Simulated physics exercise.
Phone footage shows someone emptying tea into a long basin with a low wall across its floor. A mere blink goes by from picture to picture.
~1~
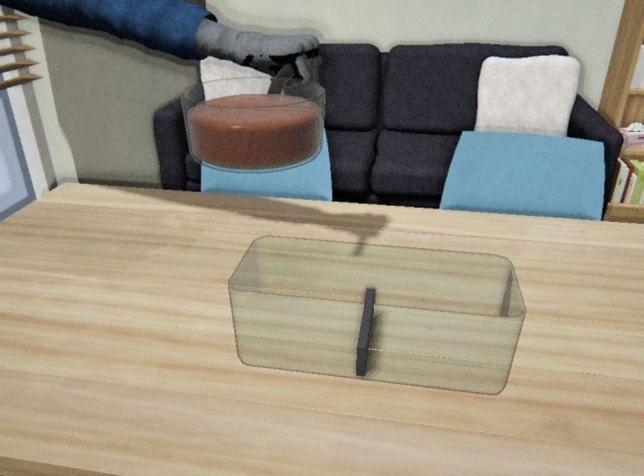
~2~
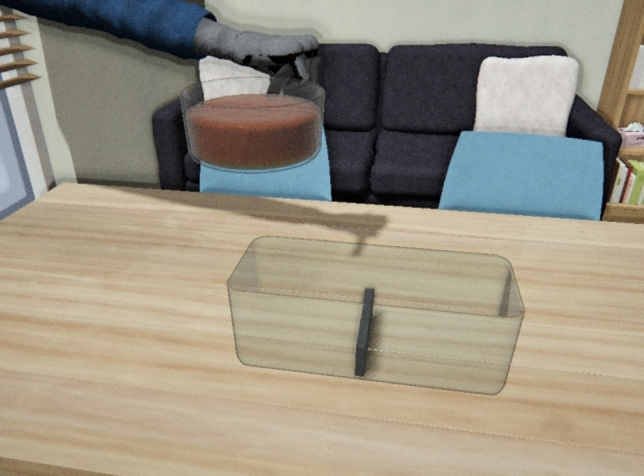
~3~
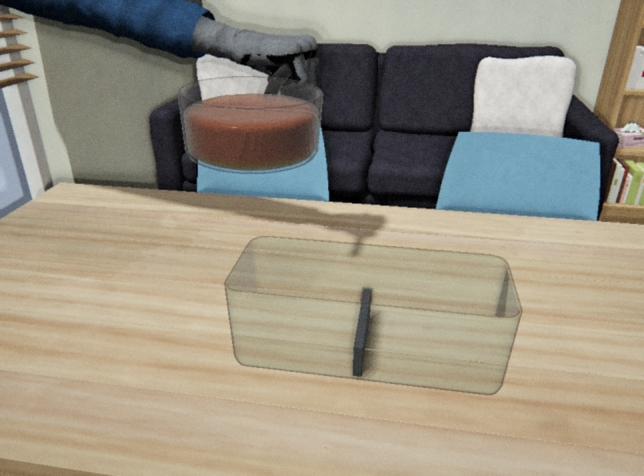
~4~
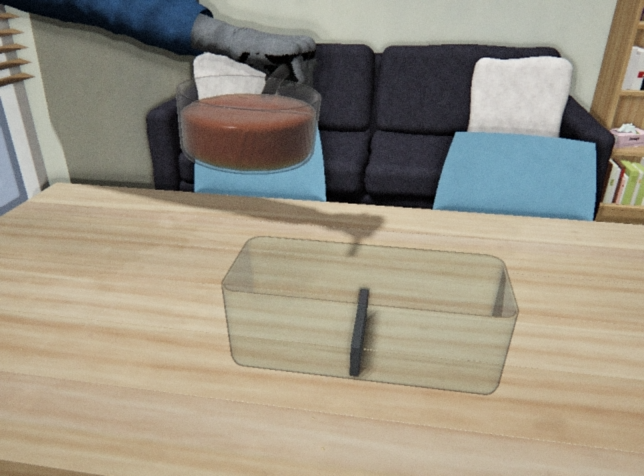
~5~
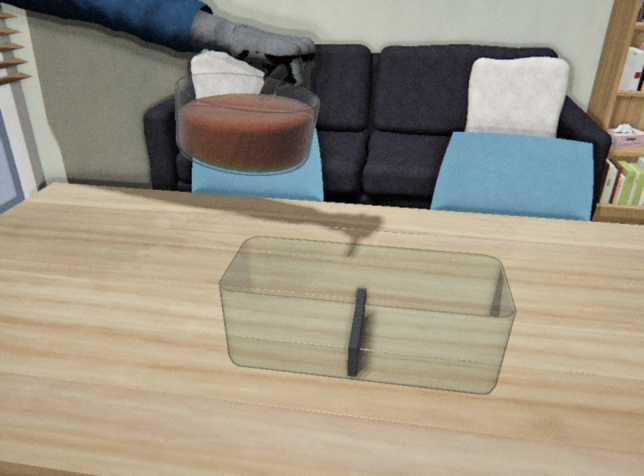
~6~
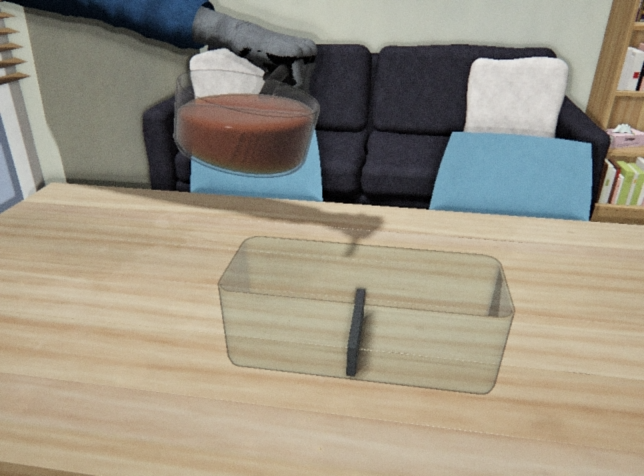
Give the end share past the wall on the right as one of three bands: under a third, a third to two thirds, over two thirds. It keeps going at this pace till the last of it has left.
Reaches a third, not past two thirds.
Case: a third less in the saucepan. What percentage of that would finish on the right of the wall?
It works out near 35 percent.
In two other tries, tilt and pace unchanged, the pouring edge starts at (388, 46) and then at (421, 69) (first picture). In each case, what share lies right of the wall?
Near 90 % and 90 %.
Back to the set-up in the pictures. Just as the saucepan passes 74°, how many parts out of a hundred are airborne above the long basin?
Share in flight: Approx. 45 %.
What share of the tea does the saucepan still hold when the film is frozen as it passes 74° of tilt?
Roughly 45 percent.
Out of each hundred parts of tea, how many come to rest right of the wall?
Roughly 55 in a hundred.
A moment on, the saucepan is tipped part way and 45 per cent is still to pour, 2 is left of the wall and 8 right of it.
Next, the saucepan is tipped right over and 5 per cent is still to pour, 28 is left of the wall and 56 right of it.
Then the saucepan is tipped right over and 0 per cent is still to pour, 42 is left of the wall and 56 right of it.
Later the saucepan is tipped right over and 0 per cent is still to pour, 42 is left of the wall and 57 right of it.
At rest 42 per cent lies left of the wall, 56 right of it and 1 outside.
